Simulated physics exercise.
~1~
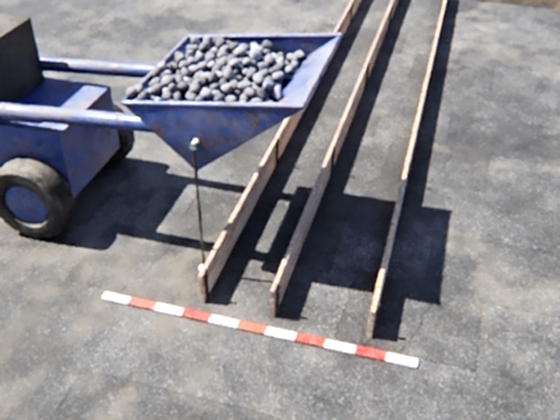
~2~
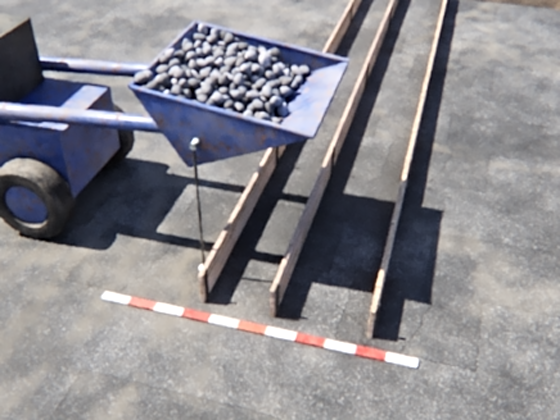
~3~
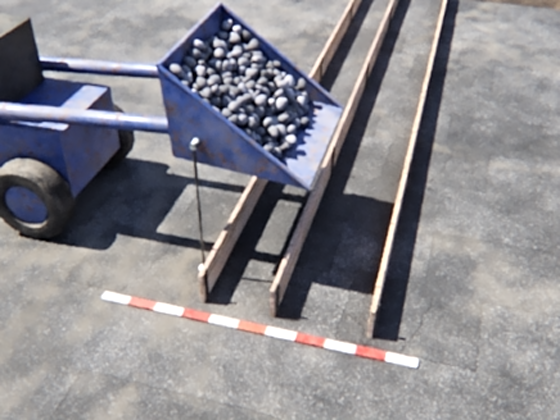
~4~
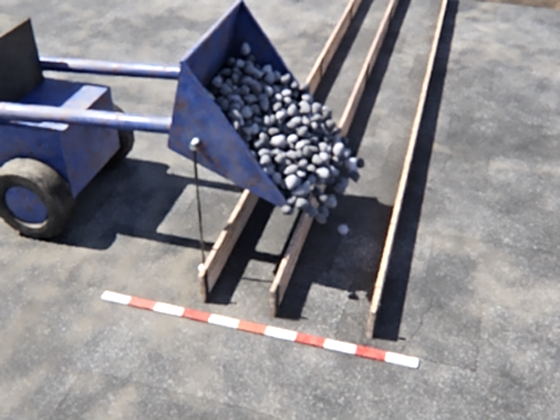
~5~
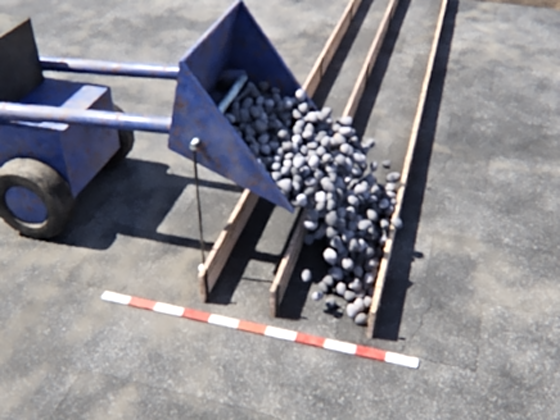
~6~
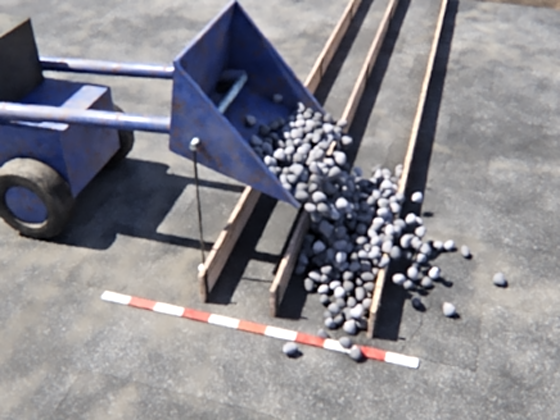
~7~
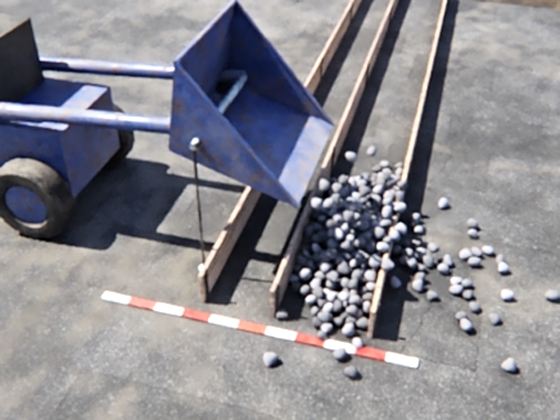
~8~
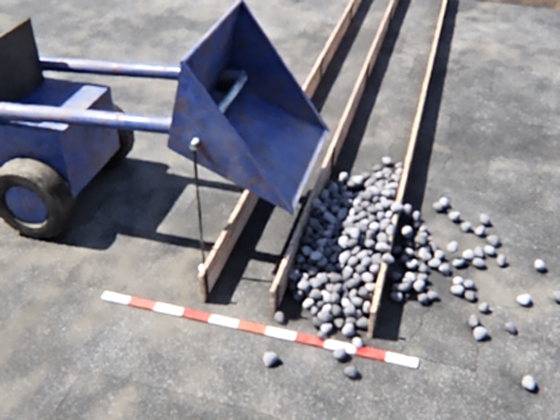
A blue bucket heaped with rounded grey stones, held on the arms of a small blue loader at the left, hangs over dark paved ground seen from above. Three thin wooden planks stand on edge to the right, with a red and white banded strip in front. The bucket tips steadily down to the right, and the stones slide to its lip and pour over. It rocks slightly while emptying. Most stones pile up between the middle and right planks, some spill past the last plank and scatter, and the bucket ends empty, still tilted.
